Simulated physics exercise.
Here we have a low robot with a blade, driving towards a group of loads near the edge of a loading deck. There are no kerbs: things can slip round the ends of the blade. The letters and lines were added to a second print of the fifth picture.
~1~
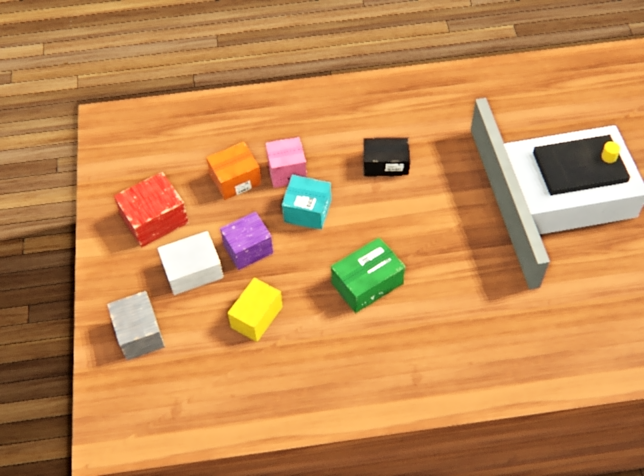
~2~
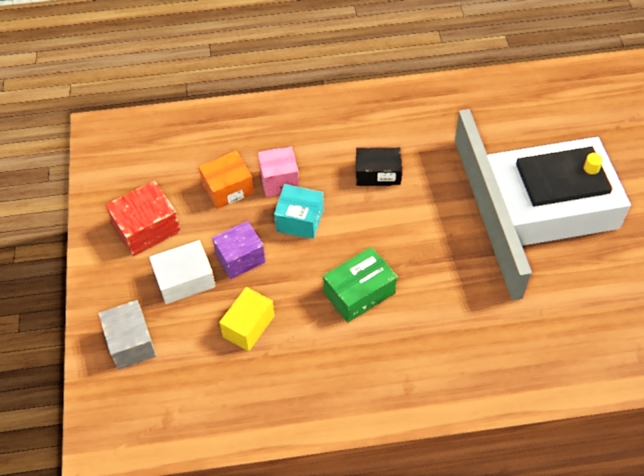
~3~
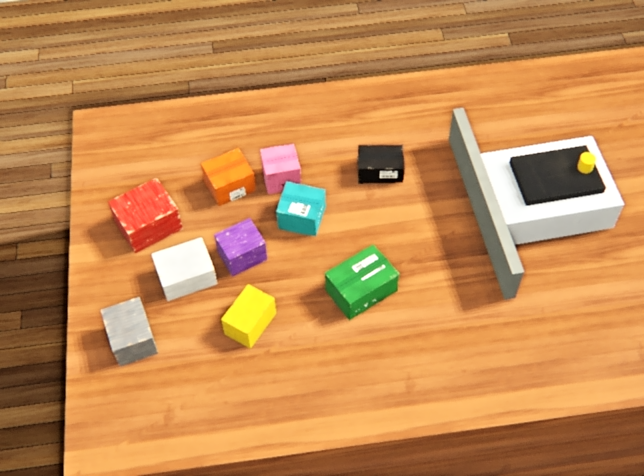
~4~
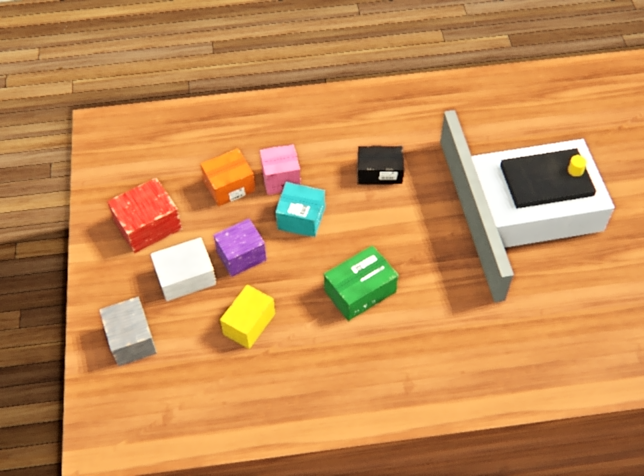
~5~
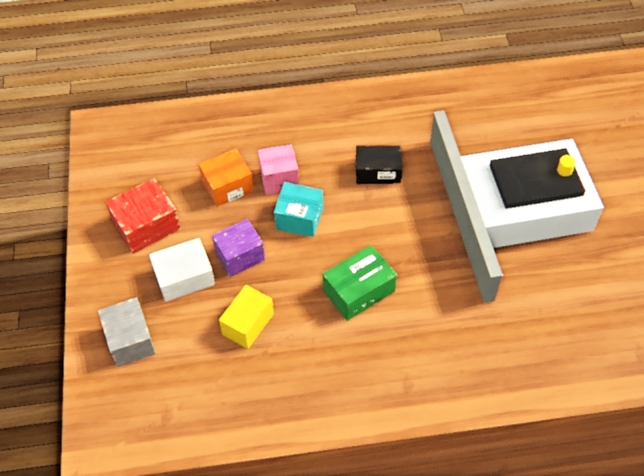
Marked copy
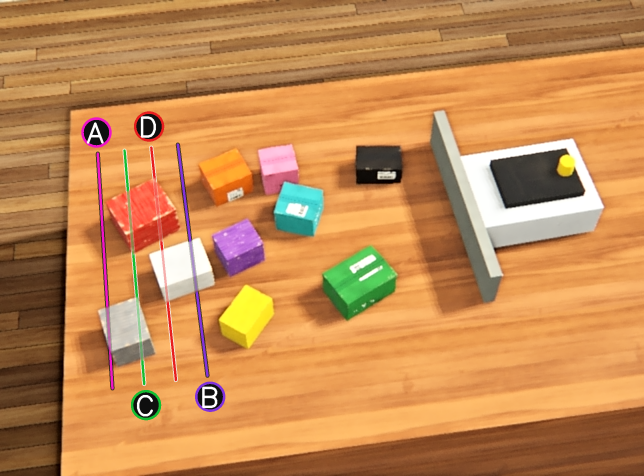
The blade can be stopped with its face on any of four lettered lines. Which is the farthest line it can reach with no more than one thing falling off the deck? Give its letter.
The farthest such stop is D.
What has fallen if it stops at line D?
The orange parcel.
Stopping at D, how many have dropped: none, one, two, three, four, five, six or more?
By then, one.
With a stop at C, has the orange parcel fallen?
Yes.
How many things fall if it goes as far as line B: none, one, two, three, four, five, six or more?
In all, none.
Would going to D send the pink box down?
No.
On the marked copy, A at (104, 260); B at (191, 250); C at (134, 257); D at (163, 253).
With D. Early on, robot (423, 191); pink box (274, 170); black parcel (315, 174).
Further on, robot (313, 204); red crate (126, 224); orange parcel (130, 182).
At the end, robot (229, 214); orange parcel over the edge; white crate (80, 306); one fallen.
As for the rest, A drops four; B is within the limit but short; C drops four.
